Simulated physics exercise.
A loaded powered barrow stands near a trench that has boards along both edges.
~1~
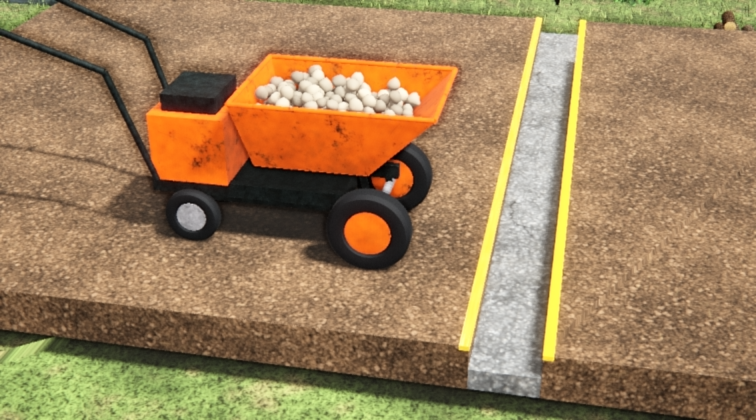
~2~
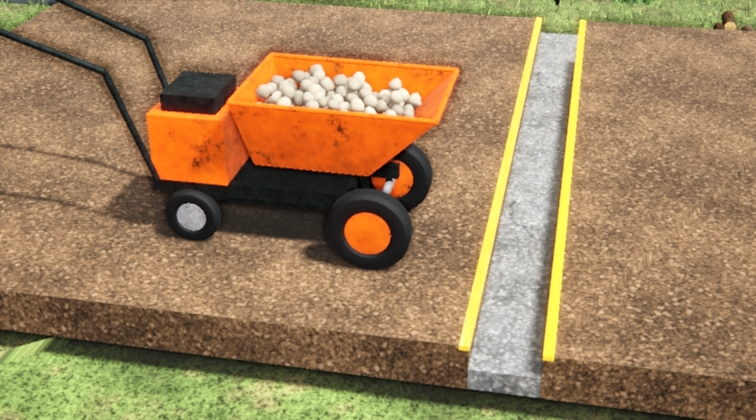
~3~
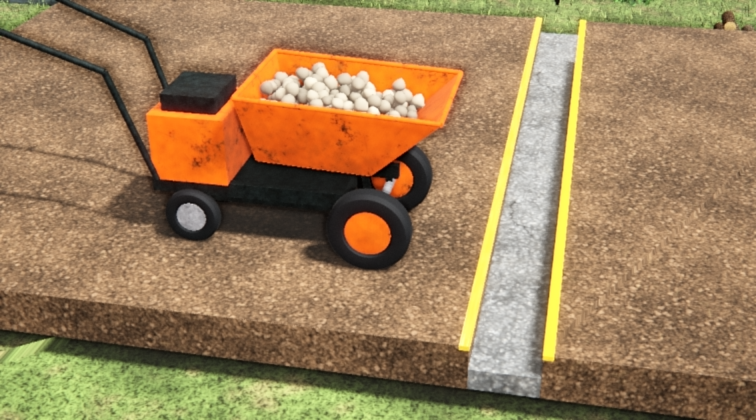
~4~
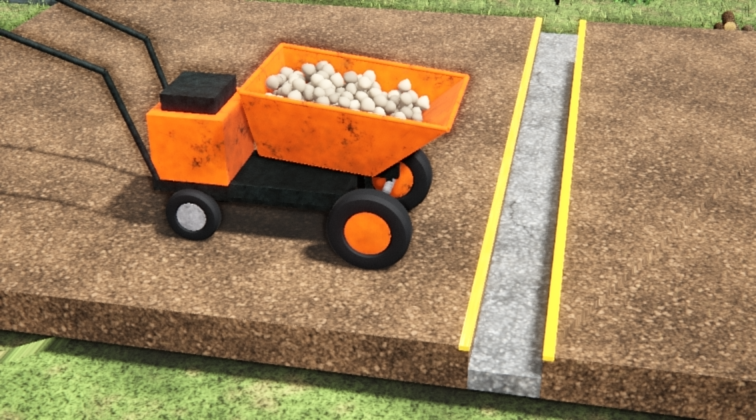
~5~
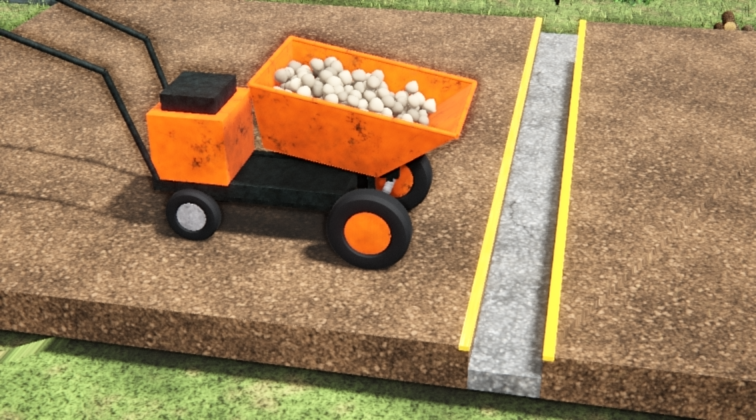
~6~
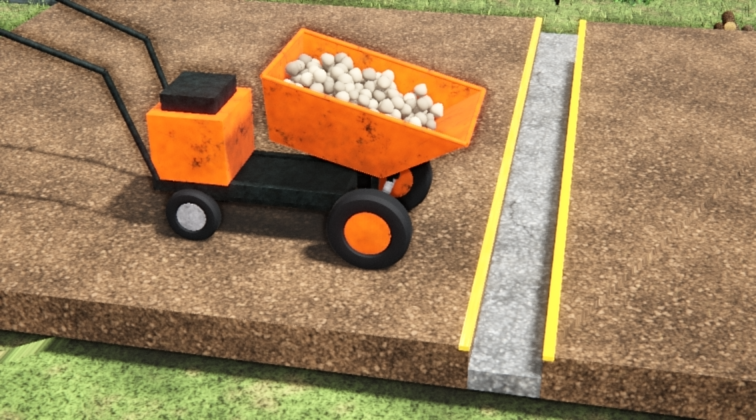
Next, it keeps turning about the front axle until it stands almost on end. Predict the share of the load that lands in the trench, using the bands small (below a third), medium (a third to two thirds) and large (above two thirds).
Medium.
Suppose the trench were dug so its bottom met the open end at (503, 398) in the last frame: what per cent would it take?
Something like 70 %.
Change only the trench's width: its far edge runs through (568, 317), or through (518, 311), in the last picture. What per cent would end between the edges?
60 % then 10 %, roughly.
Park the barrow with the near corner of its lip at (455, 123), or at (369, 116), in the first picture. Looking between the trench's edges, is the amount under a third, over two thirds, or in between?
Place one, below one third; place two, one to two thirds.
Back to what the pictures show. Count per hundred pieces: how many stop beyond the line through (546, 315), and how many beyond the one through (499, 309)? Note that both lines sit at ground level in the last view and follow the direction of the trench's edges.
Close to 30 and 70 per cent respectively.
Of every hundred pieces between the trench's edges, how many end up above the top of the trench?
Estimate: Near 25 per cent.
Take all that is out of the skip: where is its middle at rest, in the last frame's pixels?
Close to (547, 252) in the last view.
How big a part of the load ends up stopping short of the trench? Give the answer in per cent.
Share: Near 0 %.
Soon, skip tipped steeply; all in the skip.
A while on, skip tipped right over; about two thirds in the skip; about a quarter in or heaped over the trench; a small part beyond it; a stray few falling.
Towards the end, skip tipped right over; about a quarter in the skip; about half in or heaped over the trench; about a third beyond it.
Finally, skip tipped right over; about a quarter in the skip; about half in or heaped over the trench; about a third beyond it.
